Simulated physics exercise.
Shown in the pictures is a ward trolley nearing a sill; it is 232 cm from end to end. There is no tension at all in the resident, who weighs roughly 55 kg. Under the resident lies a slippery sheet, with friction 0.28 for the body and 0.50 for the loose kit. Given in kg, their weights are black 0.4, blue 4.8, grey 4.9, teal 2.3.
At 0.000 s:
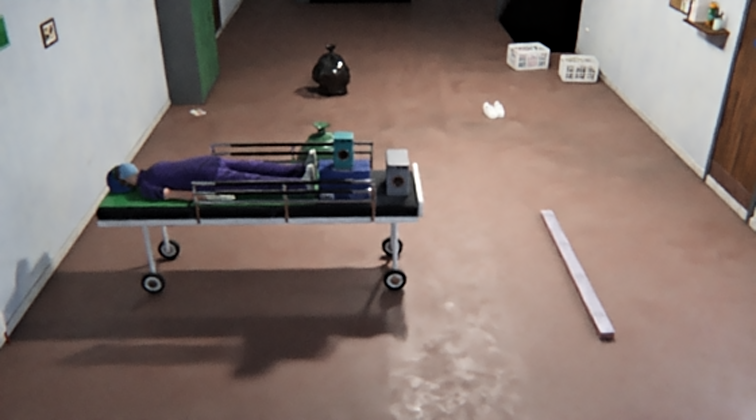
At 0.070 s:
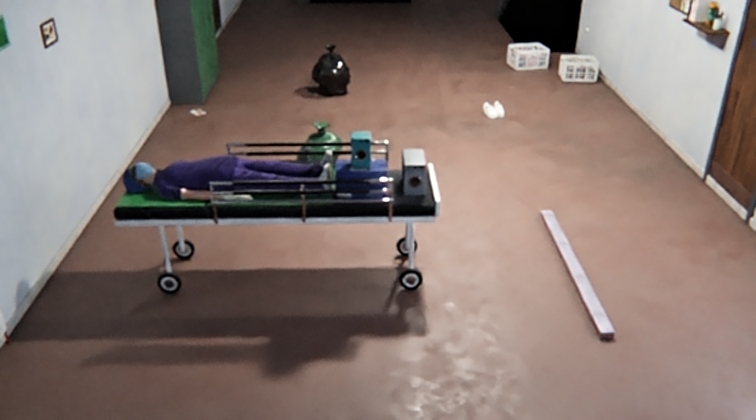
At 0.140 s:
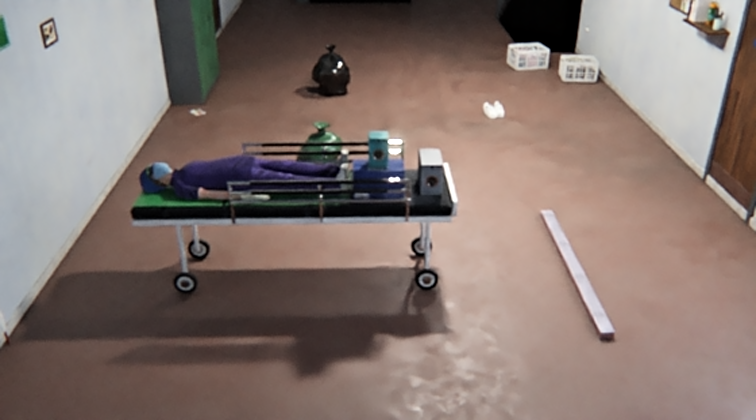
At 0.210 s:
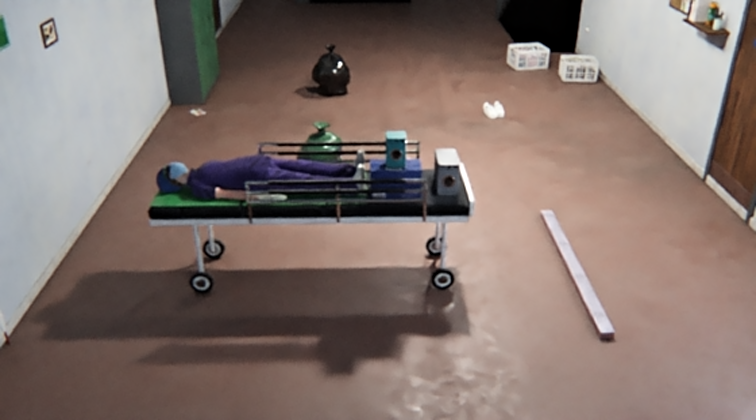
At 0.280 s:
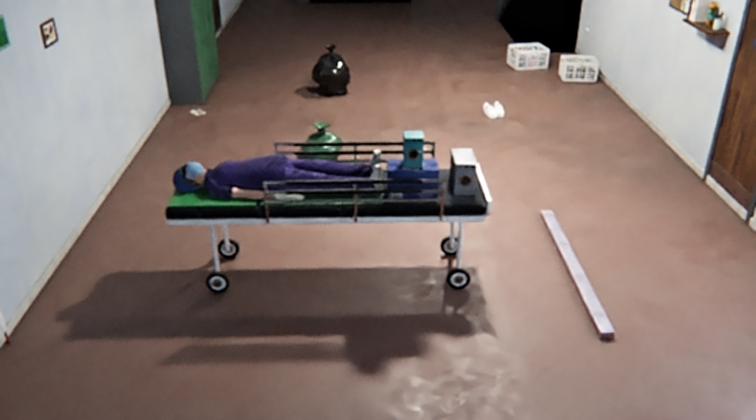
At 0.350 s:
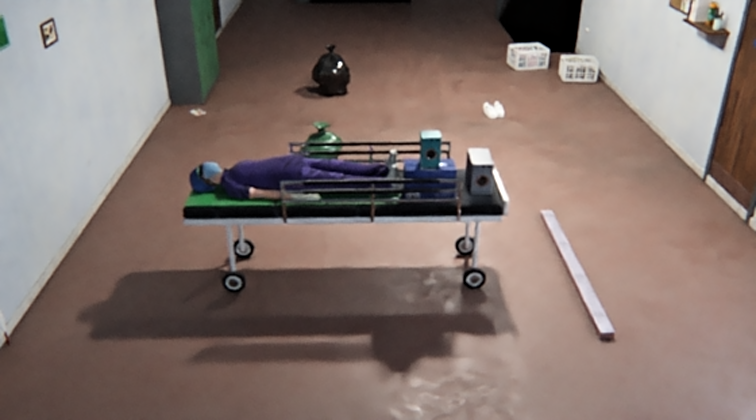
A hospital trolley with a person in purple lying flat on it rolled slowly to the right across a brown floor, carrying a teal box and a grey box near the feet.
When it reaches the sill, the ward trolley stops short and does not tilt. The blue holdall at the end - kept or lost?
Kept.
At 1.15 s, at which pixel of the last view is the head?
About (355, 177) in the last view.
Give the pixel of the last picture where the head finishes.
I'd say about pixel (357, 177).
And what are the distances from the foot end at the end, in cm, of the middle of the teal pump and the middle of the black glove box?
Teal pump: 10 cm short; black glove box: 20 cm short.
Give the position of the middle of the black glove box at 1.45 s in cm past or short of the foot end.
It is roughly 20 cm short of the mark.
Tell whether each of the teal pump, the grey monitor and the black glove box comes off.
Teal pump stays put, grey monitor falls off, black glove box stays put.
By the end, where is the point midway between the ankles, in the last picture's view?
Somewhere close to (536, 180).
It happens at 0.75 s.
After 0.90 s the blue holdall is 37 cm short of the foot end, tilted 0°, near (553, 179) in the last picture's view.
After 1.15 s the blue holdall is 21 cm short of the foot end, tilted 5°, near (575, 179) in the last picture's view; the grey monitor 23 cm past the foot end, tilted 170°.
After 1.45 s the blue holdall is 21 cm short of the foot end, tilted 5°, near (575, 179) in the last picture's view; the grey monitor 43 cm past the foot end, tilted 90°.
Final state at 1.8 s, black glove box stays on; blue holdall stays on; grey monitor drops off; teal pump stays on; left ankle stops short of the foot end.
